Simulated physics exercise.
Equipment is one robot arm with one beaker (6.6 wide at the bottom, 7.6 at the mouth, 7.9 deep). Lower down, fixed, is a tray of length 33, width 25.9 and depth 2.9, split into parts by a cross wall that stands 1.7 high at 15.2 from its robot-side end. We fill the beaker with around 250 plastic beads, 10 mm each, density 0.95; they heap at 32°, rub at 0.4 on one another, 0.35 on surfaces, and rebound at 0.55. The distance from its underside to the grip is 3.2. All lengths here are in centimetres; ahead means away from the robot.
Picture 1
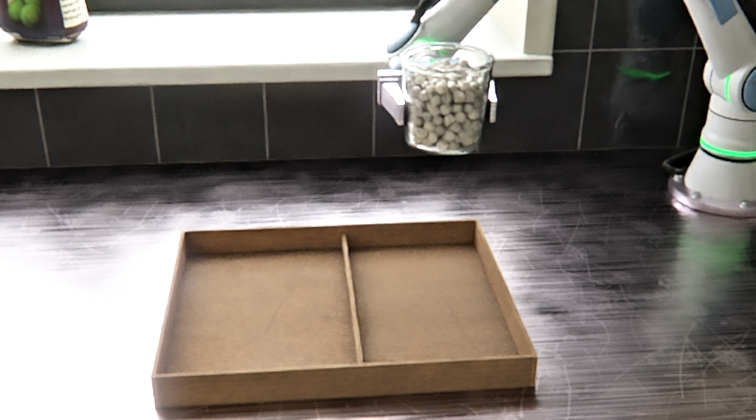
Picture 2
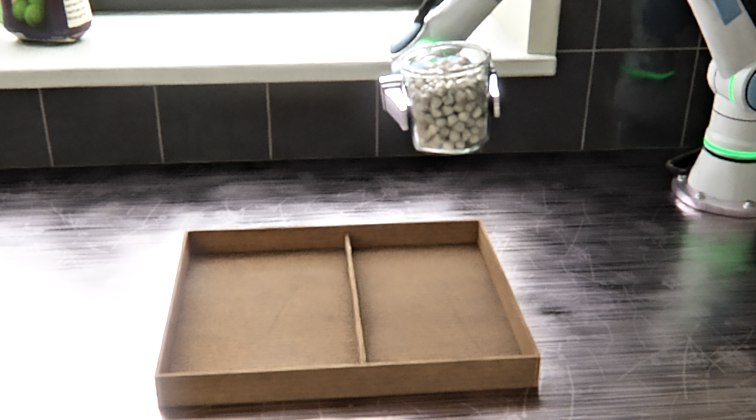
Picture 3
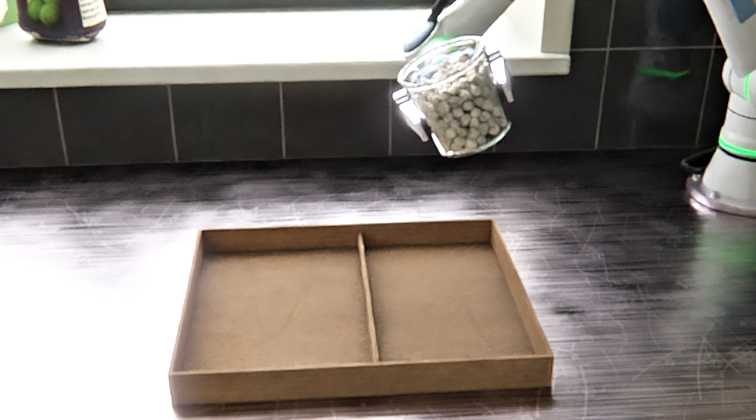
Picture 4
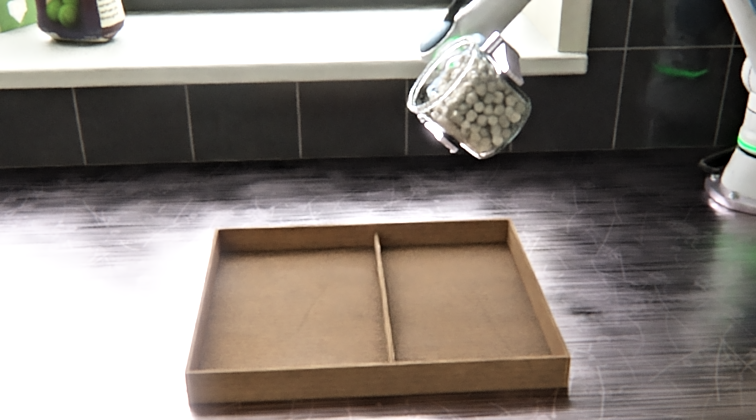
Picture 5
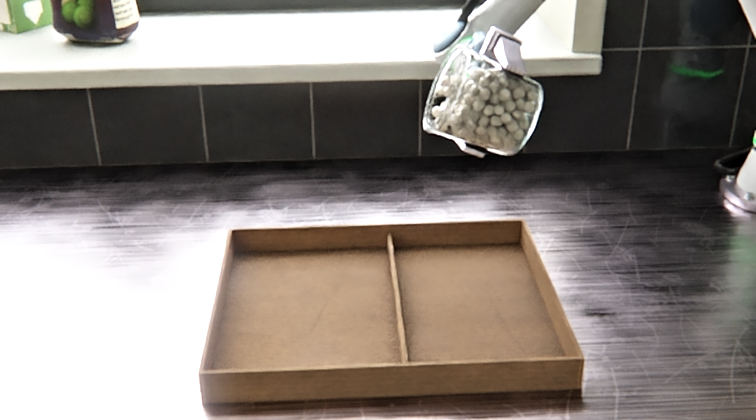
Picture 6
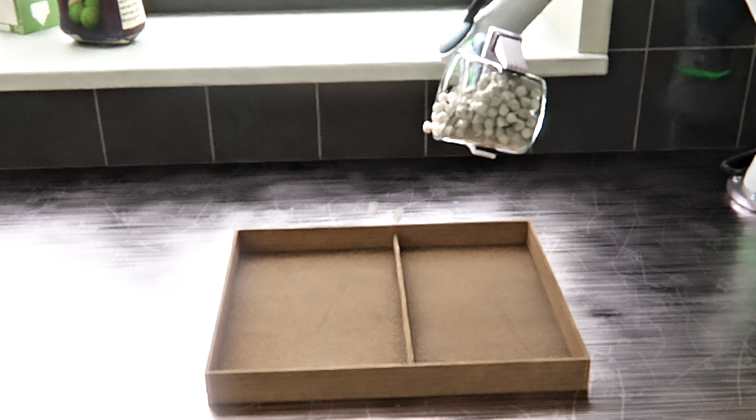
A pale robot arm with green-lit joints holds a clear glass beaker of whitish beads above a dark, streaky countertop, seen from the front and slightly above. Below sits a brown two-part tray, with a dark jar on a white windowsill at upper left against black tiles. The arm tilts the beaker leftward until beads crowd its mouth, while the view shifts slightly left.
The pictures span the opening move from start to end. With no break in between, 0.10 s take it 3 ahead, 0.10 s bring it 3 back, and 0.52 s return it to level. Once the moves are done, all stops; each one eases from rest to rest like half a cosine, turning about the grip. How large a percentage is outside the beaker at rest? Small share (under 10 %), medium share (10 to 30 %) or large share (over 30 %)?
A large share.
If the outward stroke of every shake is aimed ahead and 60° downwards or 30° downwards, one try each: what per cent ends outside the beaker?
I'd say close to 10 percent for the first and close to 25 percent for the second.
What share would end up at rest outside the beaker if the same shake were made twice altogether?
Probably about 55 in a hundred.
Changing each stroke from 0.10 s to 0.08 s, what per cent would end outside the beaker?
55 %.
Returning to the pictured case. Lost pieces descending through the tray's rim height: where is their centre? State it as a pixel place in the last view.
They come down centred close to (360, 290).
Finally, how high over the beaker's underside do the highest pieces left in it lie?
The top sits some 6.0 cm up.
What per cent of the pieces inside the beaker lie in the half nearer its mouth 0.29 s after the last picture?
My estimate is near 50 per cent.
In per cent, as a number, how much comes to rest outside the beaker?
Some 45 in a hundred.
Then, 0.29 s on, tilted 68° forward, highest piece 23 above the table; 150 in the beaker, 26 in the far-side part, 1 in the robot-side part, 70 in flight or on a rim.
Then, 0.58 s on, tilted 13° forward, highest piece 25 above the table; 140 in the beaker, 90 in the far-side part, 13 in the robot-side part, 4 in flight or on a rim.
Then, 0.92 s on, level, highest piece 24 above the table; 140 in the beaker, 93 in the far-side part, 14 in the robot-side part.
Then, 1.97 s on, level, highest piece 24 above the table; 140 in the beaker, 93 in the far-side part, 14 in the robot-side part.
In the end, 140 in the beaker, 93 in the far-side part, 14 in the robot-side part. That is 43 % outside the beaker.
